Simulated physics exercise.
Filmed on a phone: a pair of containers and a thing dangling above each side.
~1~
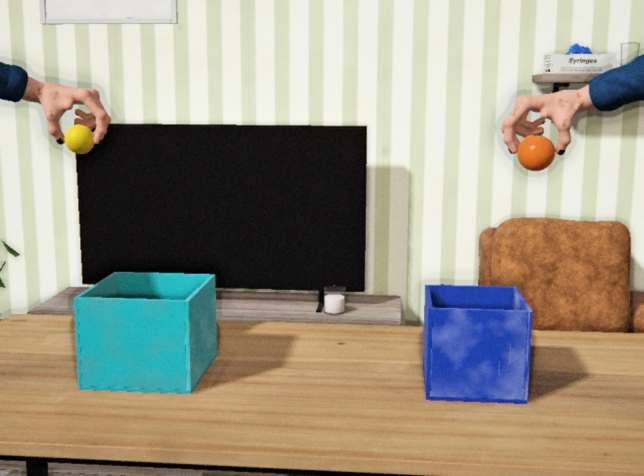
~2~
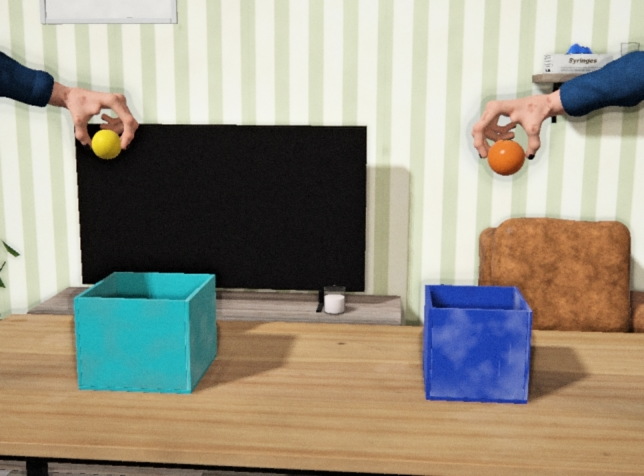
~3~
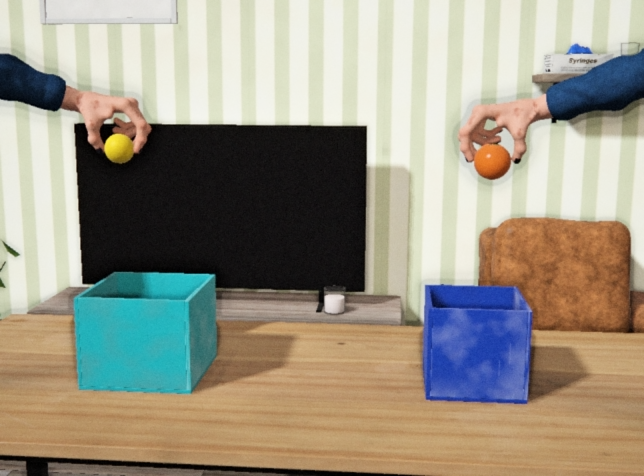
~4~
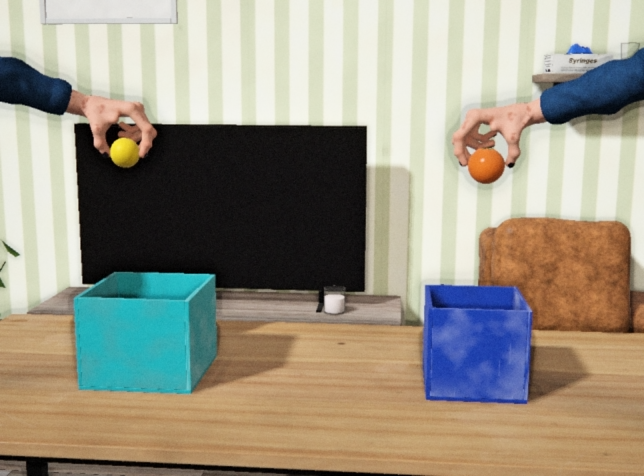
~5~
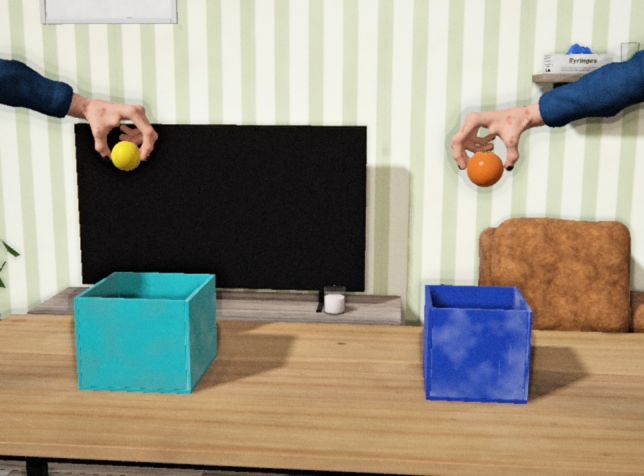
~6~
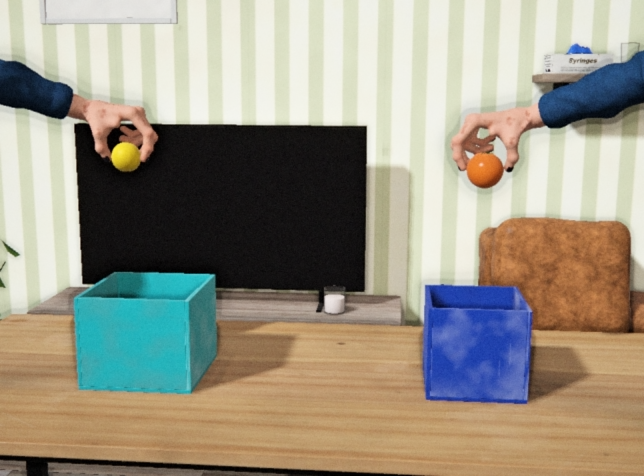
Above two open boxes on a table, two hands move a yellow ball and an orange ball inward.
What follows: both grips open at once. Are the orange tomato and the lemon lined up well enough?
The orange tomato drops into the container, the lemon drops into the container.
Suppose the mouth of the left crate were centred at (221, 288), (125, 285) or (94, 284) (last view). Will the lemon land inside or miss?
Try by try, it ends up outside; lands inside; lands inside.
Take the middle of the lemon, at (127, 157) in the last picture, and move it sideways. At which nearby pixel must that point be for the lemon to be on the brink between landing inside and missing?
At about (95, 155).
Then, 0.20 s on from there, orange tomato on its way down near (482, 237); lemon on its way down near (129, 222).
In the end, the orange tomato lands inside, near (477, 364); the lemon lands inside, near (134, 354).
